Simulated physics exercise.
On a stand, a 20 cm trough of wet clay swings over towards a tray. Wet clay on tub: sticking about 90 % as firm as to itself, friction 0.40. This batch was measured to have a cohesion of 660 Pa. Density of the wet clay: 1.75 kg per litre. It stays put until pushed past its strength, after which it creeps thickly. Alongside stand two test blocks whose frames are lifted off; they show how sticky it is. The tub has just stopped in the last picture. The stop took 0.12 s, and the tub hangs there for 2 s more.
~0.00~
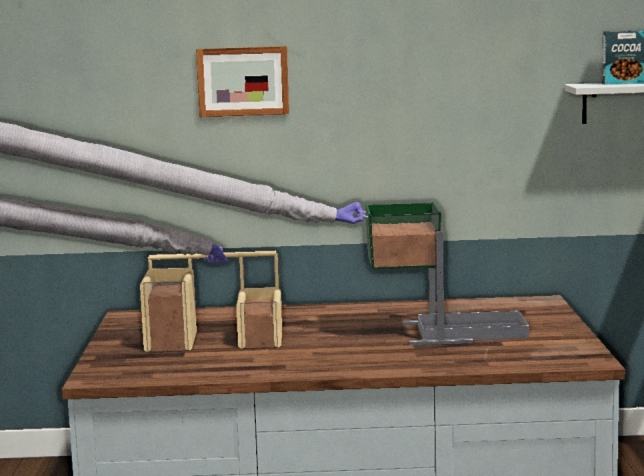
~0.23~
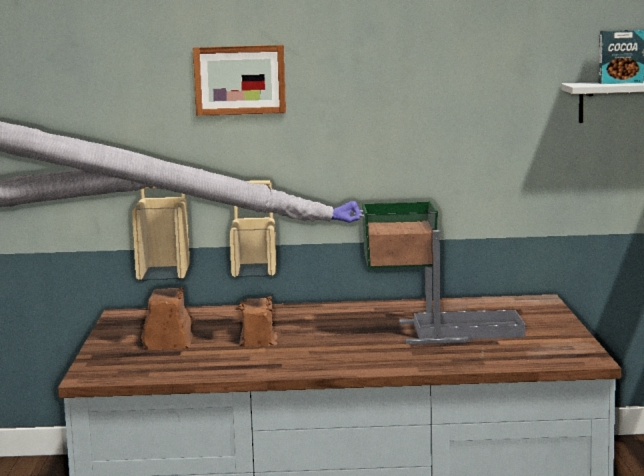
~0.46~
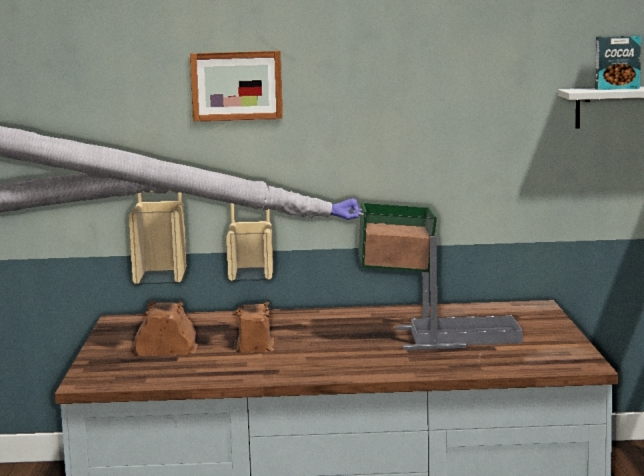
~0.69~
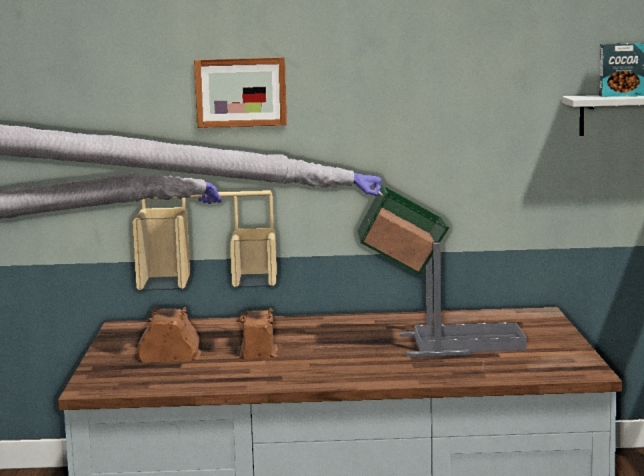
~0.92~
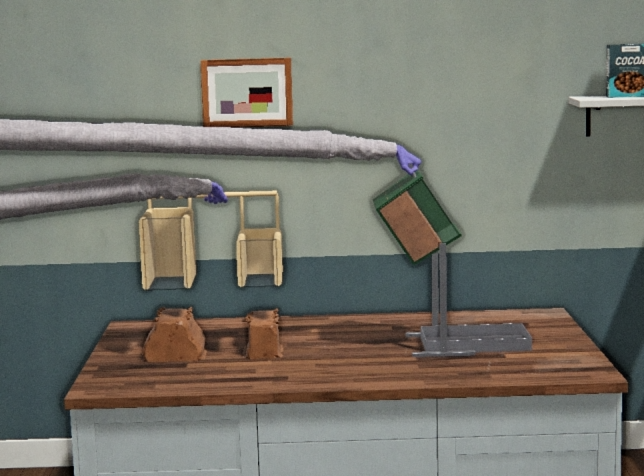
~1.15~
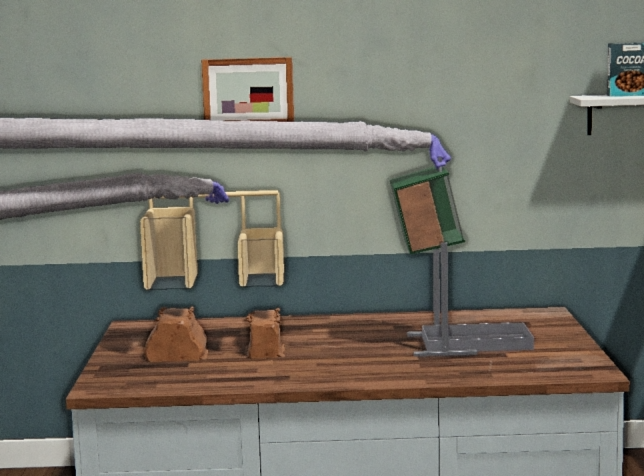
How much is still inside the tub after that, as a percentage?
Close to 100 % is still inside the tub.
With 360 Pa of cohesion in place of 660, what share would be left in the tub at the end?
75 %.
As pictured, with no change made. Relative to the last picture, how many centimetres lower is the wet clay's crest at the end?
Roughly 0 cm.
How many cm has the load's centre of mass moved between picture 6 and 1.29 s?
Around 0 centimetres.
By 1.29 s, the tub is at 77 degrees and holds 100 %.
By 1.46 s, the tub is at 77 degrees and holds 100 %.
By 1.63 s, the tub is at 77 degrees and holds 100 %.
By 1.80 s, the tub is at 77 degrees and holds 100 %.
By 3.15 s, at the end, the tub is at 77 degrees and holds 100 %.
